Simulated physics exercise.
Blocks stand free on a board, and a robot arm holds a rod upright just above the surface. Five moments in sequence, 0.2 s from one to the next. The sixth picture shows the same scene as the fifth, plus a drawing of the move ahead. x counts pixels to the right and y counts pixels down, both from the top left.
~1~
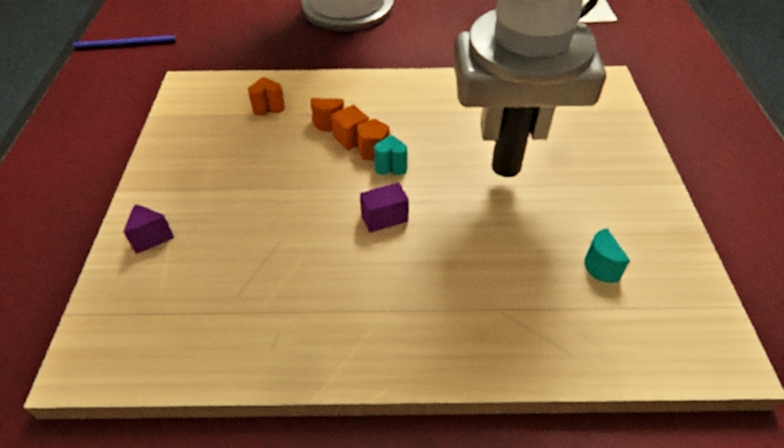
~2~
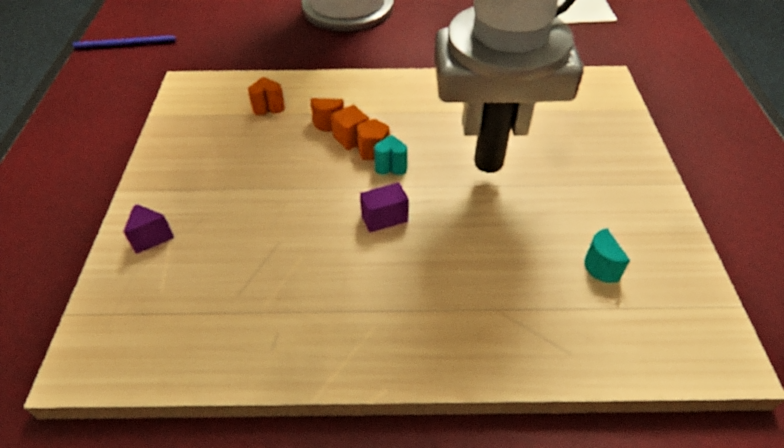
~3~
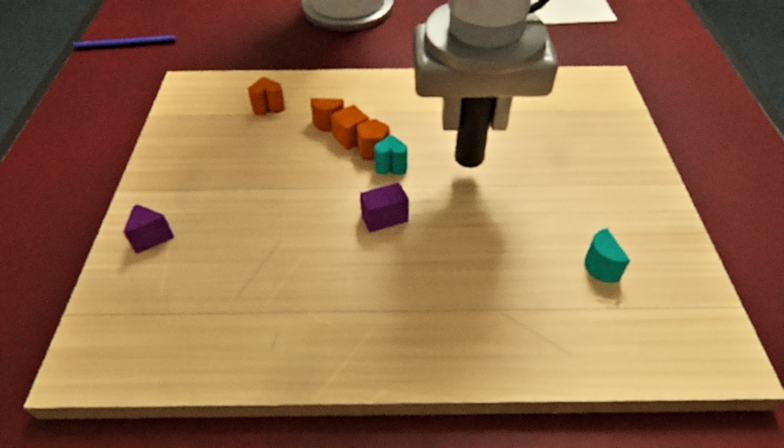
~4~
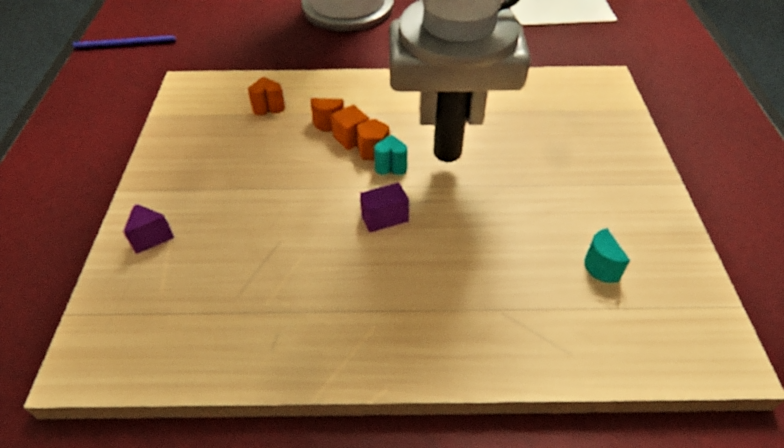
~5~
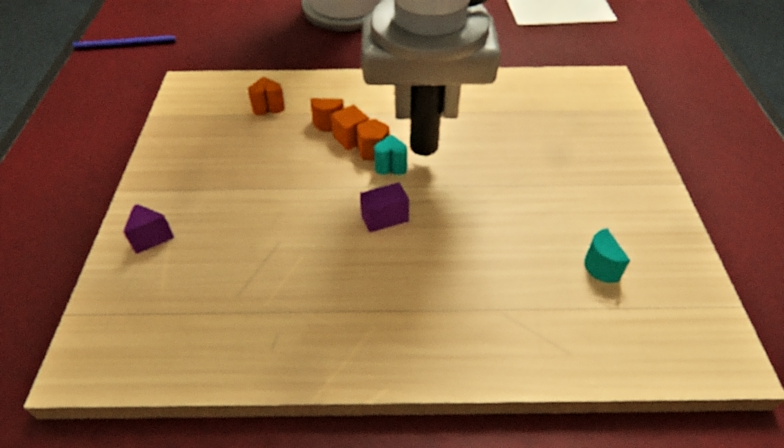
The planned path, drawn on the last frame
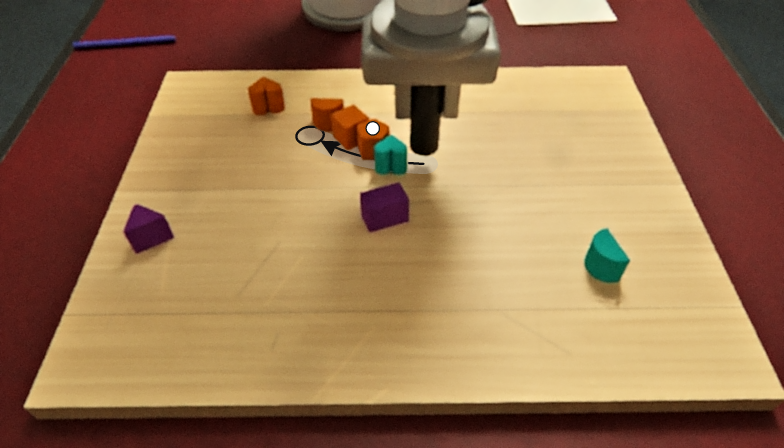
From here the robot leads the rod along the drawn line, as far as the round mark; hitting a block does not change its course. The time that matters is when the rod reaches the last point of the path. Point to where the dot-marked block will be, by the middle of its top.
Top centre: (295, 98).
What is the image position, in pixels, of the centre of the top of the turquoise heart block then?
It will likely be found at (355, 152).
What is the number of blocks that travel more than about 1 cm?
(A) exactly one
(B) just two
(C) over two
C
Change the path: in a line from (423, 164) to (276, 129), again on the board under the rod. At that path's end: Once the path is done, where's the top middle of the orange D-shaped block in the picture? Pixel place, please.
If I read the scene right, the answer is (296, 69).
Drawn move, from (423, 164) via (361, 156), ending at (310, 135); the dot is on the orange five-sided block.
What follows on the original path. One third of the way, rod at (380, 144); orange D-shaped block at (321, 98); orange square at (341, 110), turned 15° clockwise; orange five-sided block at (358, 126); turquoise heart block at (361, 151), turned 15° anticlockwise.
Two thirds of the way, rod at (340, 134); orange D-shaped block at (310, 82); orange square at (321, 96), turned 35° clockwise; orange five-sided block at (322, 114), turned 30° clockwise; turquoise heart block at (355, 152), turned 30° anticlockwise.
At the end, rod at (308, 120); orange D-shaped block at (311, 67), turned 30° clockwise; orange square at (312, 83), turned 55° clockwise; orange five-sided block at (295, 98), turned 50° clockwise; turquoise heart block at (355, 152), turned 30° anticlockwise.
